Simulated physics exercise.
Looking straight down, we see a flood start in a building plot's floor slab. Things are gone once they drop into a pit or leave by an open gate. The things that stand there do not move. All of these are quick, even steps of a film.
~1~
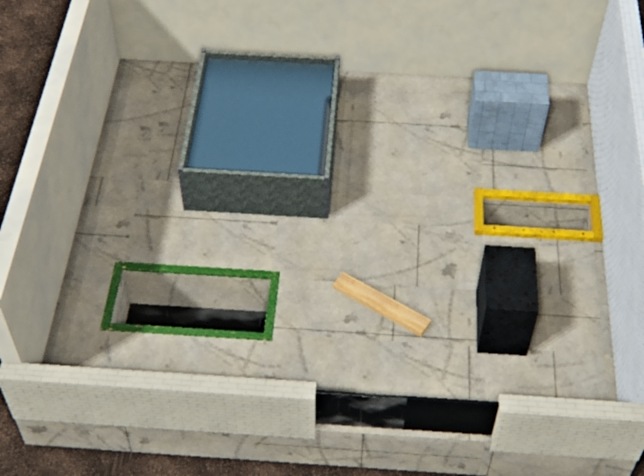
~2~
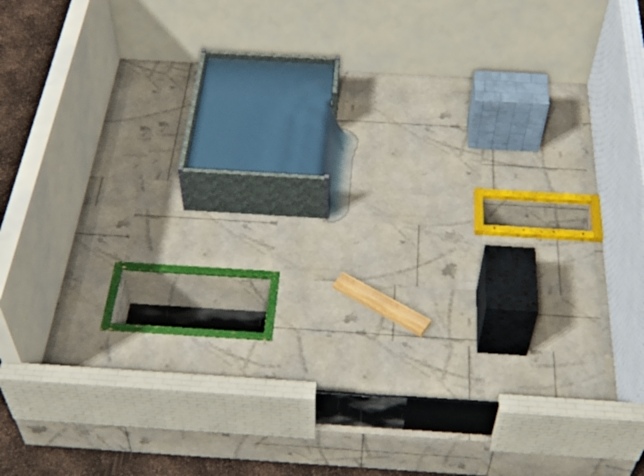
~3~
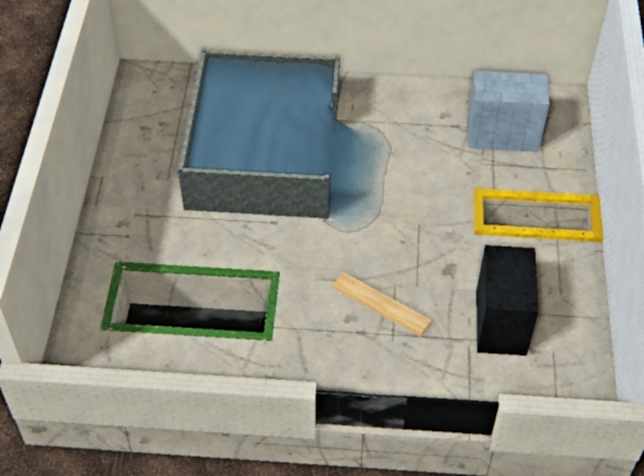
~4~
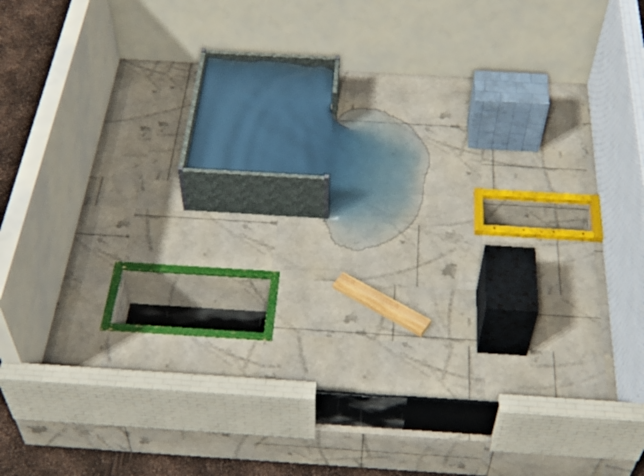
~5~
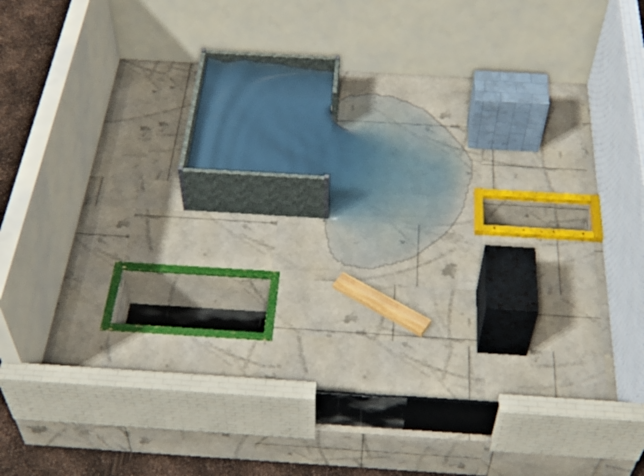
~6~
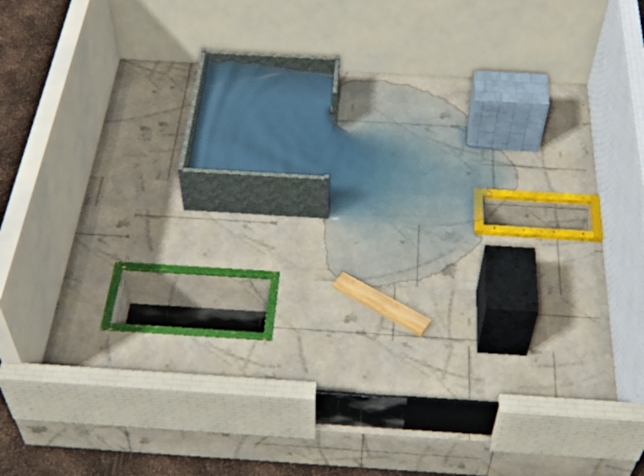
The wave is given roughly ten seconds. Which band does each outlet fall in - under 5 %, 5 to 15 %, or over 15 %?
In the end the gate ends up with a tiny portion - beneath five per cent; the green pit ends up with a moderate portion - five to fifteen per cent; the yellow pit ends up with a large portion - topping fifteen per cent.
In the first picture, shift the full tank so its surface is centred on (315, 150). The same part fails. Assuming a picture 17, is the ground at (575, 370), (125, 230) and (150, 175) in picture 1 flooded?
Okay, first one got wet, second one high and dry, last one high and dry.
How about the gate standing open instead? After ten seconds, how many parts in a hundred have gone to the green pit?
I'd say the green pit gets around 2 percent.
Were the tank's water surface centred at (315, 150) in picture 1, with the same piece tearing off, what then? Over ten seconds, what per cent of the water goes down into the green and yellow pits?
Tally in per cent - green pit 12; yellow pit 25.
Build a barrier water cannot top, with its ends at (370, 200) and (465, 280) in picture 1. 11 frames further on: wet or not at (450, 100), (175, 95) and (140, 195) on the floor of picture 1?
Taking the three spots in the order asked, they are waterlogged, bone-dry and bone-dry.
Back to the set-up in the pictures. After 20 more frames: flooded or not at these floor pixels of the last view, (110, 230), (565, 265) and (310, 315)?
Well, in turn they'd be dry underfoot, wet underfoot and dry underfoot.
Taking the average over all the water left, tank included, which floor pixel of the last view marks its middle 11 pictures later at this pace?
That comes out near (383, 178).
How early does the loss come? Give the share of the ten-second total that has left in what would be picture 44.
My reading is near 70 per cent.
A moment on, water covers 35 % of the floor; the gate 0 %, the green pit 0 %, the yellow pit 3 %.
Next, water covers 40 % of the floor; the gate 0 %, the green pit 0 %, the yellow pit 7 %.
Then, water covers 55 % of the floor; the gate 0 %, the green pit 0 %, the yellow pit 13 %.
Later, water covers 75 % of the floor; the gate 0 %, the green pit 1 %, the yellow pit 17 %.
In the end, water covers 95 % of the floor; the gate 0 %, the green pit 8 %, the yellow pit 18 %.
